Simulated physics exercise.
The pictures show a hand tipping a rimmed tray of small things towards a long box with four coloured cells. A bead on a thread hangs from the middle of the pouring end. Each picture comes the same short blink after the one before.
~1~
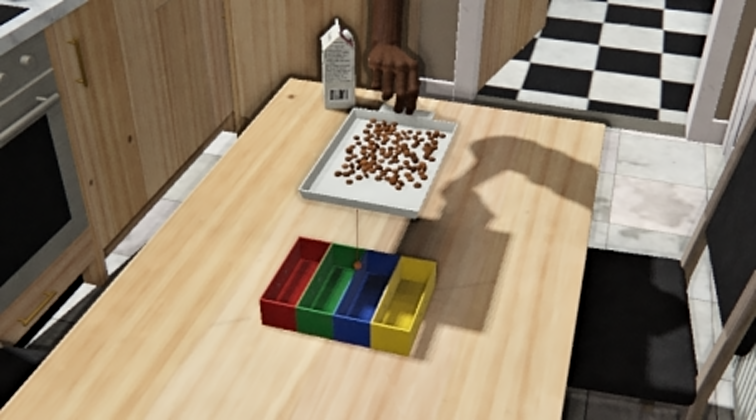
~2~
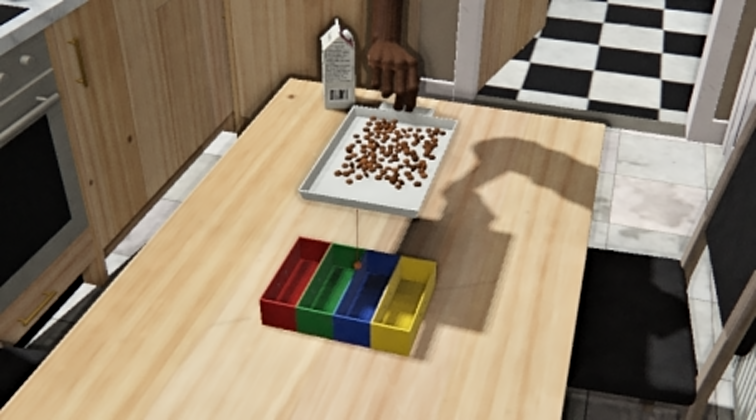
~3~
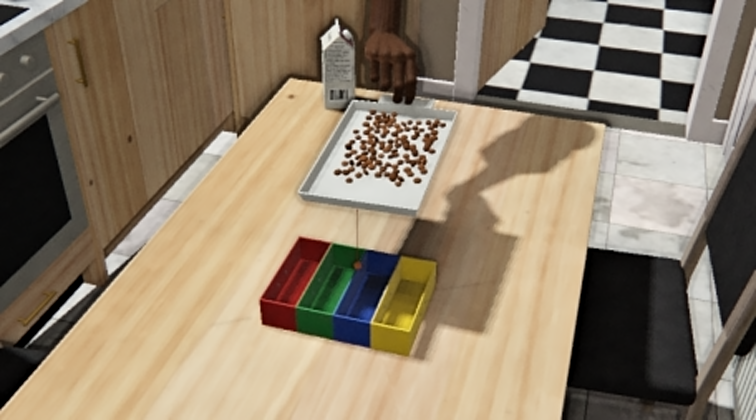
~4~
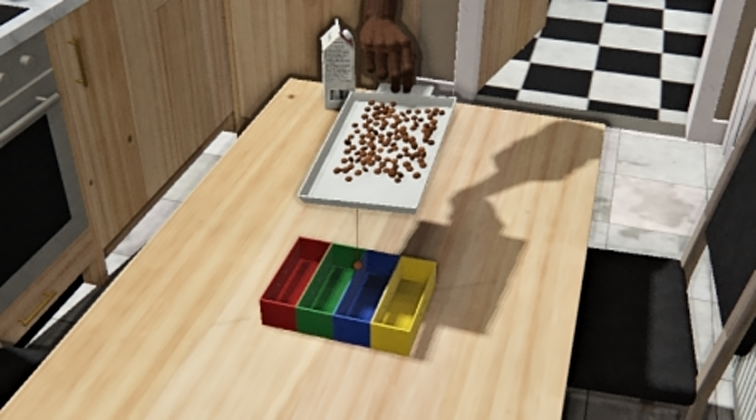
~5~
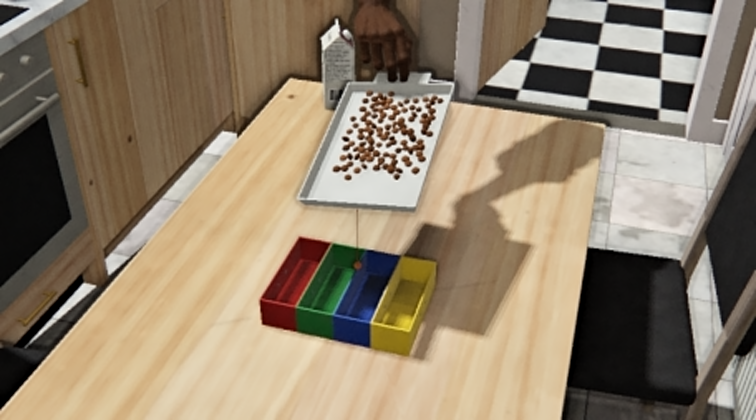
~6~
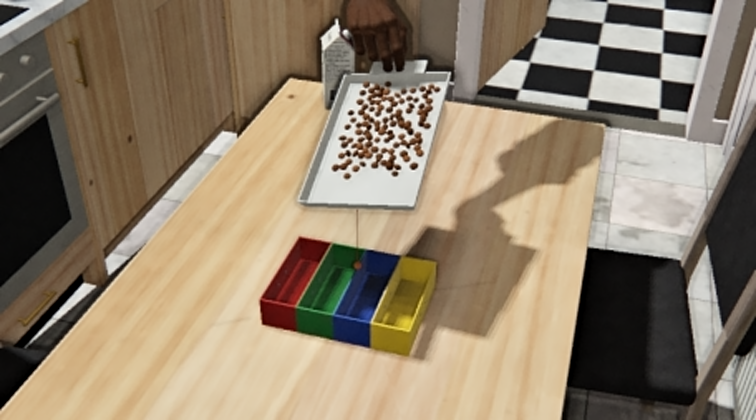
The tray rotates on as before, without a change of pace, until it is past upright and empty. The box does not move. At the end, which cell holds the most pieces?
The red cell gets the most.
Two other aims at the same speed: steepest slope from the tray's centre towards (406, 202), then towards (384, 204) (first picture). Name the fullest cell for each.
In turn: The cell in yellow; the yellow one.
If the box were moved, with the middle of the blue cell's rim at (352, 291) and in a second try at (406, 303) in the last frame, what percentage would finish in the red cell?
Roughly 50 per cent, and 10 per cent.
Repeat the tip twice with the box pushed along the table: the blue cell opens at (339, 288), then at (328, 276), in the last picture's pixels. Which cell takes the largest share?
First that green cell, then the green cell.
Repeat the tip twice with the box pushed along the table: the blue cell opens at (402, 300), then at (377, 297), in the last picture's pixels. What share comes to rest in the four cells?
About 20 and 70 per cent.
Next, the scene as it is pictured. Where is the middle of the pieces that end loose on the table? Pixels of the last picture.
Roughly at (209, 296).
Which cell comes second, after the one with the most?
Second comes the cell in green.
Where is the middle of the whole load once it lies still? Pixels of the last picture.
At about (294, 299).
Shortly afterwards, tray tipped steeply; near two thirds on the tray; a little in the red cell; only a few in the green cell; near a quarter falling or outside the box.
Next, tray tipped past a quarter turn; only a few on the tray; near two thirds in the red cell; near a quarter in the green cell; only a few in the blue cell; a little falling or outside the box.
Some moments later, tray tipped past a quarter turn; the bulk in the red cell; near a quarter in the green cell; only a few in the blue cell; a little falling or outside the box.
In the end, tray tipped past a quarter turn; the bulk in the red cell; near a quarter in the green cell; only a few in the blue cell; none at all in the yellow cell; a little outside the box.
